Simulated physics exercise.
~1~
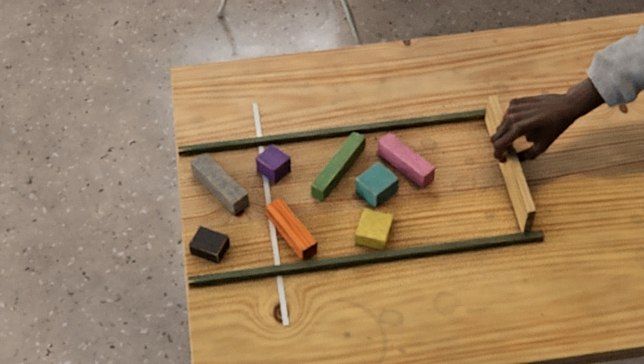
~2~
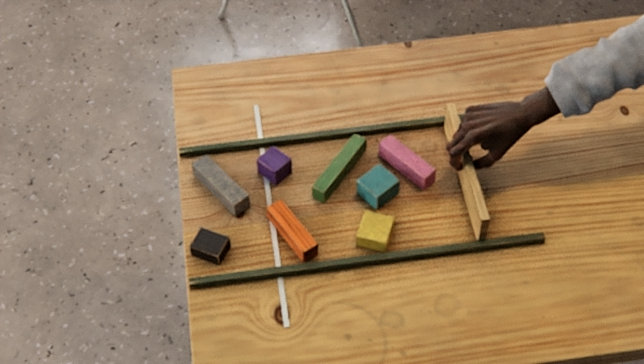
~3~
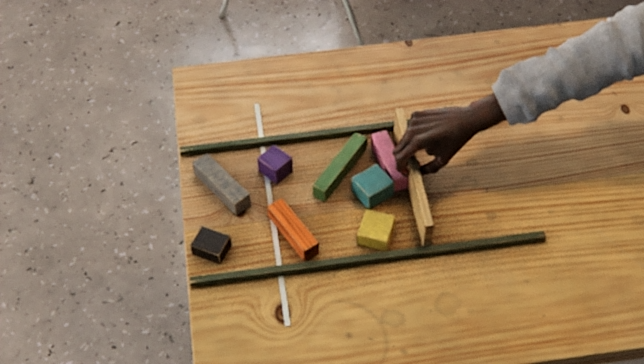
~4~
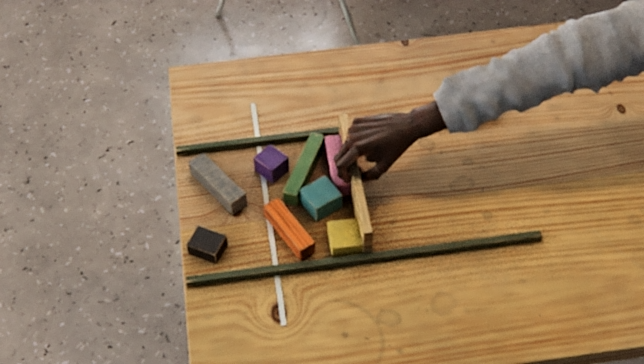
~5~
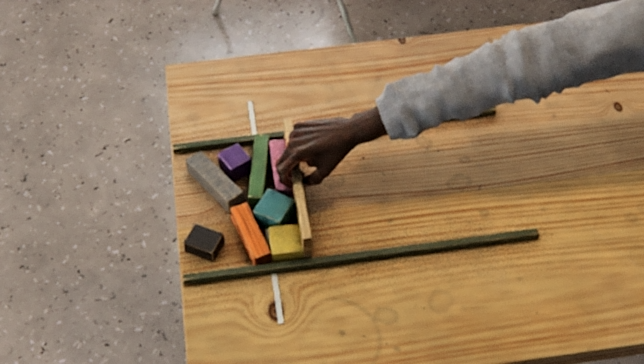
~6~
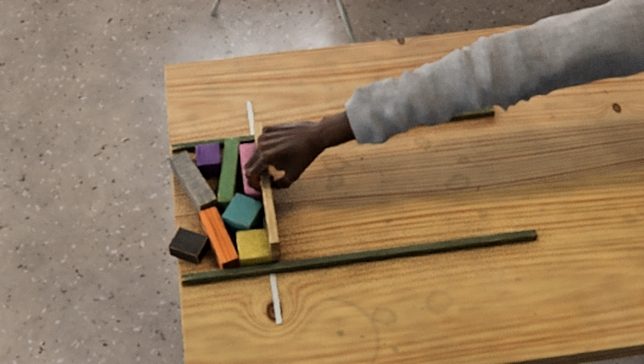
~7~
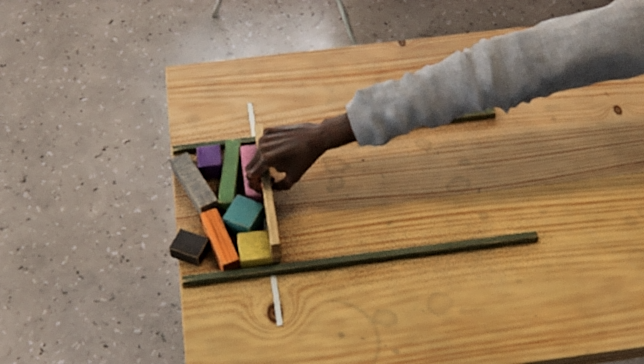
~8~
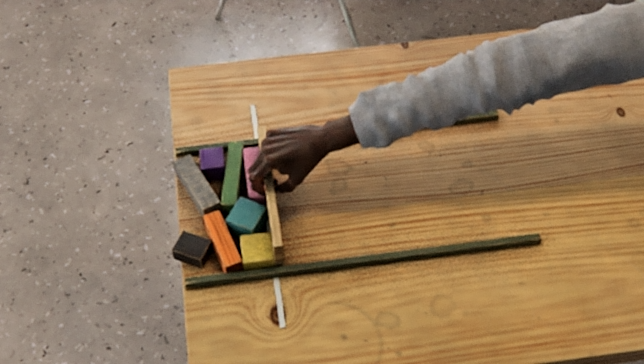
A pale wooden table stands on a speckled grey floor, seen from above at an angle. Two dark green rails run across it, with a thin white strip crossing near the left edge. Between the rails lie grey, black, purple, orange, green, turquoise, pink and yellow blocks, while a dark-skinned hand in a grey sleeve holds a wooden board at the right. The hand slides the board left, reaching the pink piece first, then gathering the others into a tight cluster. It stops near the strip, with the black and grey blocks at the table's edge and nothing fallen.
